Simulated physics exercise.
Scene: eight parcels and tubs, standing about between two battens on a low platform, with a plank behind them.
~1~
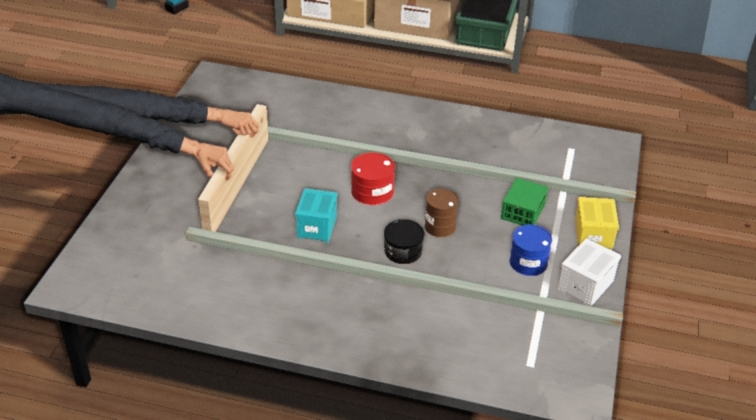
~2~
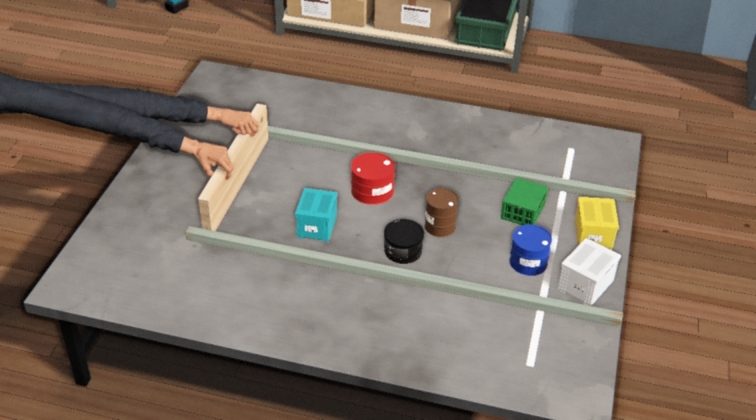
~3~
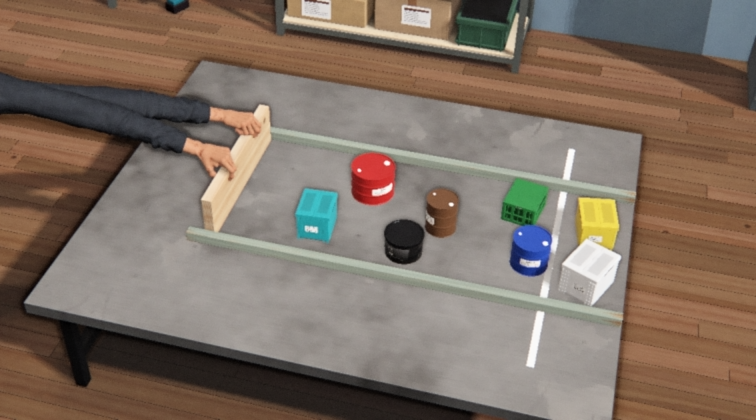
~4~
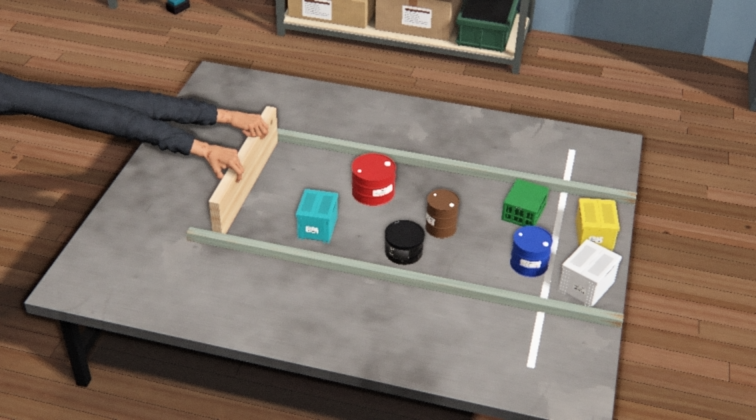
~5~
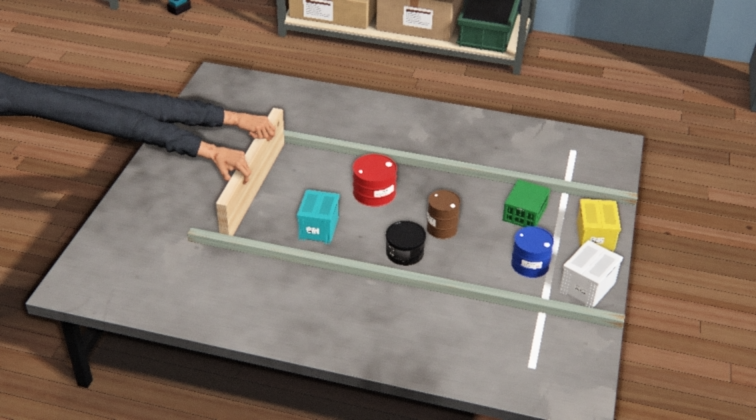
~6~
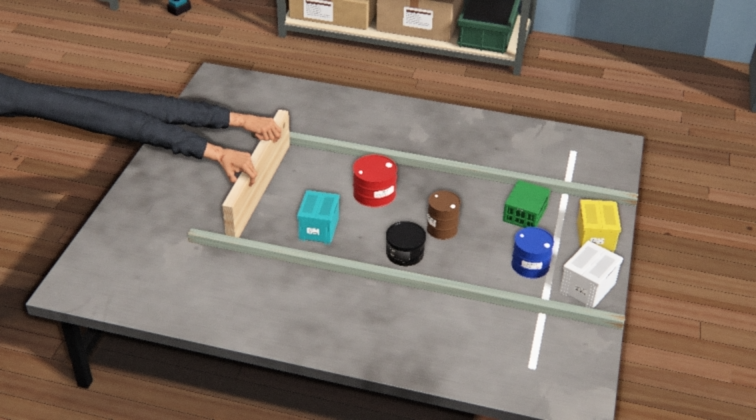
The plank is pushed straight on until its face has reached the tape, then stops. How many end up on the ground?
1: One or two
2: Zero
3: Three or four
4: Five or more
1, one or two.
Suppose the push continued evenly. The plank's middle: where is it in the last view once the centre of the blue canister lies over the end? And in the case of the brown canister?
Its middle is about (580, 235) and about (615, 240).
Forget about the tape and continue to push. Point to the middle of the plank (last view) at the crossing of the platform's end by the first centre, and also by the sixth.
(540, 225), later (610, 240).
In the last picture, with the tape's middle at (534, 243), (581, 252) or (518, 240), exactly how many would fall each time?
Try by try, 0, 4 and 0.
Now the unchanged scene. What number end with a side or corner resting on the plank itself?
3 end up touching it.
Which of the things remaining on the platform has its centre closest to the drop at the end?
Nearest at the end: The yellow tote.
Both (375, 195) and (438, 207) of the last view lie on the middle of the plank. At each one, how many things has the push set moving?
I count 3 first and 4 after.
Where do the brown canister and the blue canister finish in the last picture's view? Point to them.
The brown canister settles near (572, 243); as for the blue canister, near (607, 255).
Soon after, none off yet; yellow tote at rest near (598, 226); white tote at rest near (591, 275); blue canister at rest near (533, 253).
In the end, the number that fall off is one or two; gone, white tote.
